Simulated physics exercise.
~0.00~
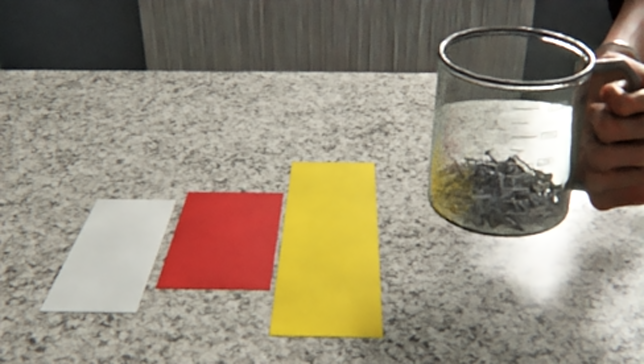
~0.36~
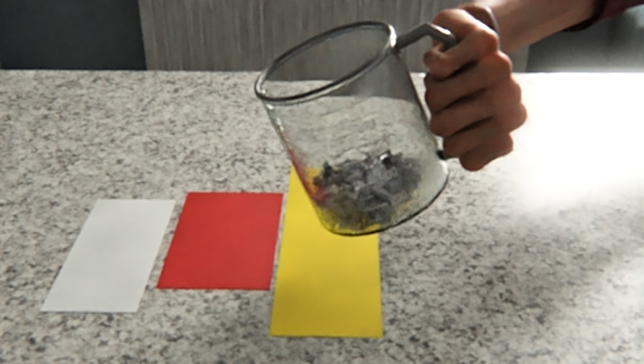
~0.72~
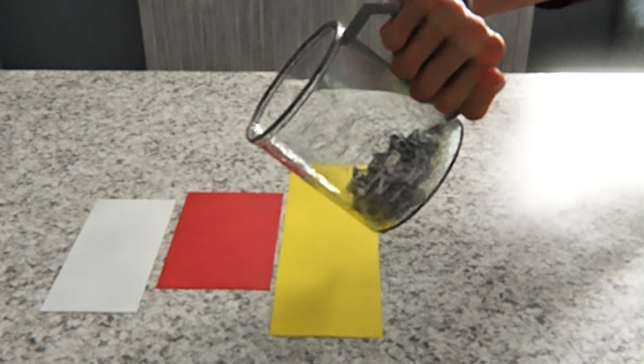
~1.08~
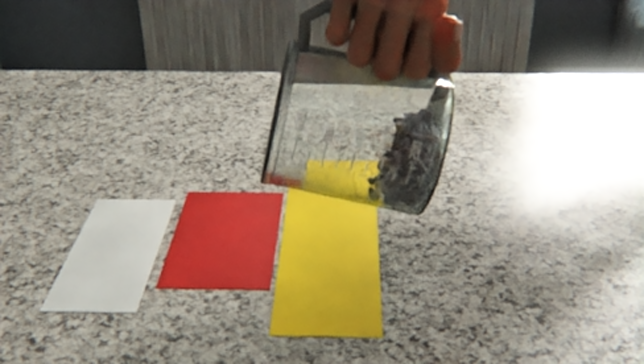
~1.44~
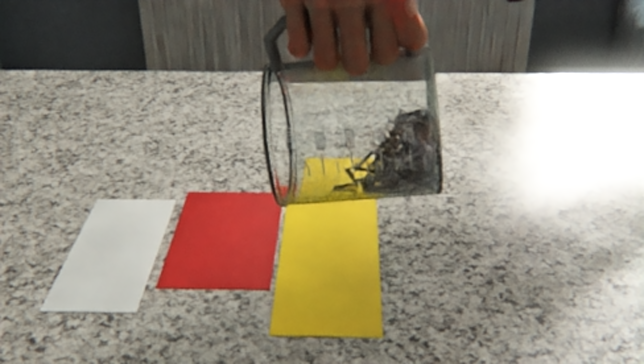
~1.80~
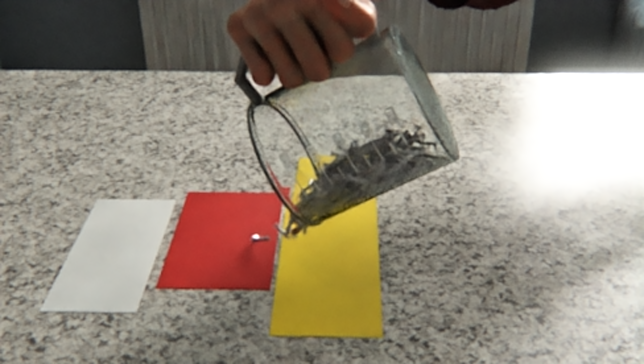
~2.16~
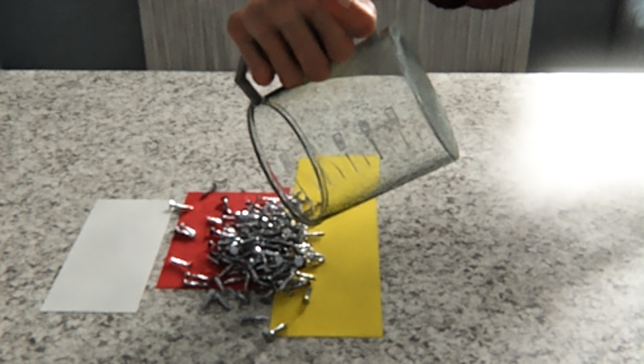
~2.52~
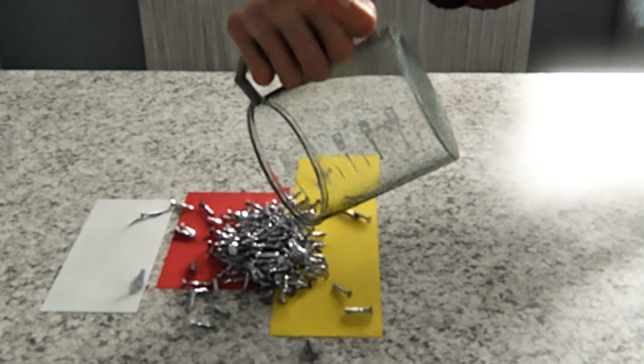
A hand carried a clear jug of metal screws leftward over a speckled table and gradually tipped it until they poured out, heaping mostly on the red mat and partly on the yellow, with a few scattered around and the jug left empty.
